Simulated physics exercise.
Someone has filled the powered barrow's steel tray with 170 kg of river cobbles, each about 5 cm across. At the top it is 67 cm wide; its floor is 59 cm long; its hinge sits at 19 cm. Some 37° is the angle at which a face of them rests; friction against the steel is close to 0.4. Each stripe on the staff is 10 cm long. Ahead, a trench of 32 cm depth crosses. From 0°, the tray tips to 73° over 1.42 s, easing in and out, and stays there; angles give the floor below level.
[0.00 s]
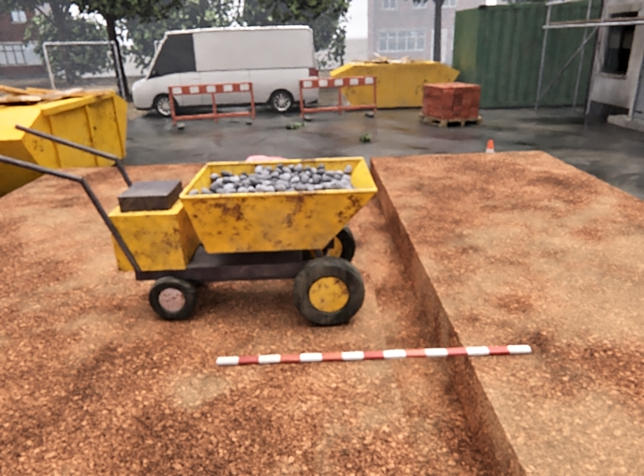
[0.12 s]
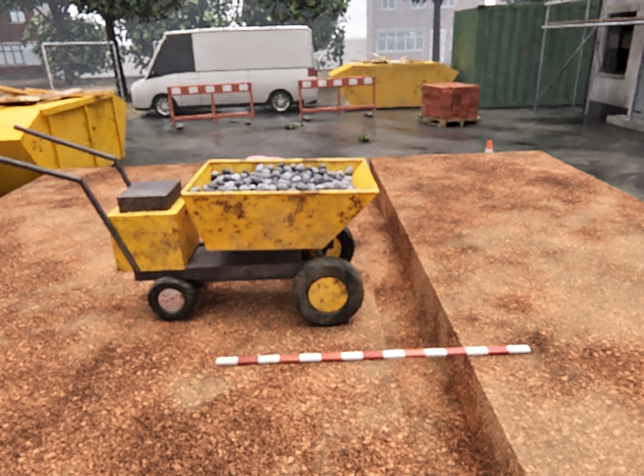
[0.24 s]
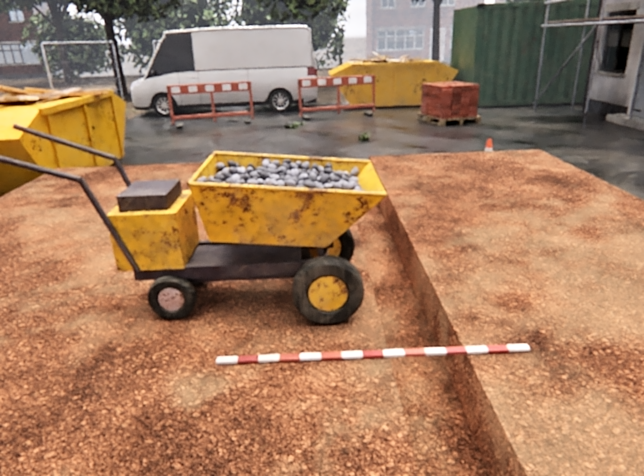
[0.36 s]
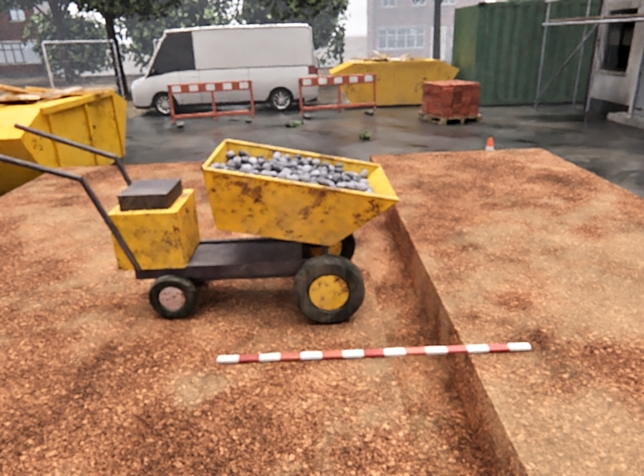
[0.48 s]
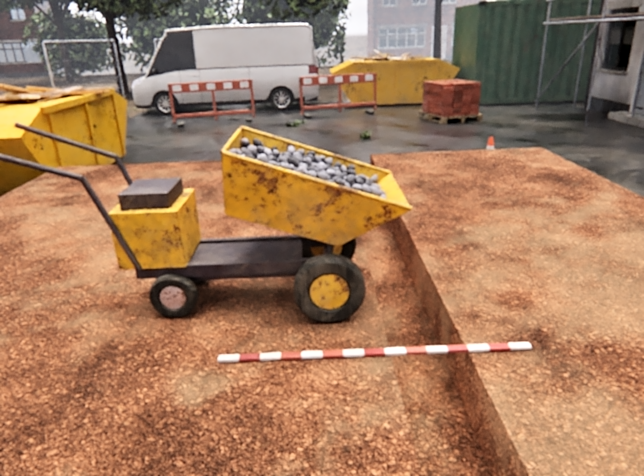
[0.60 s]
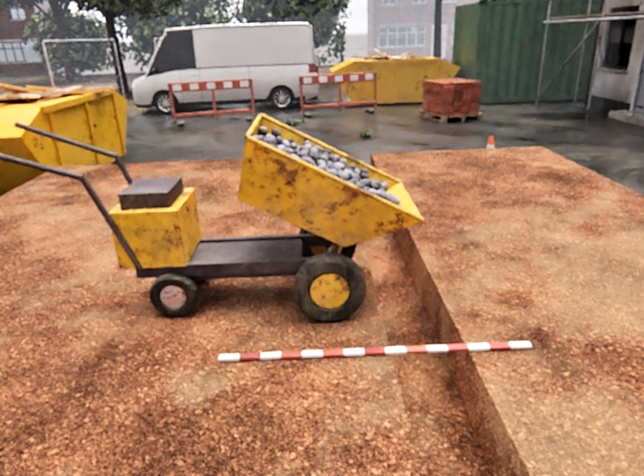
A yellow barrow's tray full of grey stones tilts steadily down toward the right.
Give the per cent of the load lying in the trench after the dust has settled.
Close to 19 in every hundred.
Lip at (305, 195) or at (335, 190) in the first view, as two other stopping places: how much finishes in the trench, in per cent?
That gives roughly 100 per cent and roughly 75 per cent.
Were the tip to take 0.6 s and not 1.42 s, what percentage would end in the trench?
In that case, around 15%.
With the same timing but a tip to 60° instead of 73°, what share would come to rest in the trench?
In that case some 25 per cent.
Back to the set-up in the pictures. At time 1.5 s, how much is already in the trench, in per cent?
About 5 per cent by then.
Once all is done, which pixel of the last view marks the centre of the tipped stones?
Roughly at (476, 283).
After 1.1 s the floor is at 61°; 99 % in the tray; the foremost stones are at (445, 258).
After 1.5 s the floor is at 73°; 49 % in the tray, 3 % in the trench, 49 % past the trench; the foremost stones are at (553, 288).
After 1.9 s the floor is at 73°; 23 % in the tray, 7 % in the trench, 70 % past the trench; the foremost stones are at (639, 282).
After 3.8 s the floor is at 73°; 11 % in the tray, 19 % in the trench, 71 % past the trench; the foremost stones are past the picture's edge.
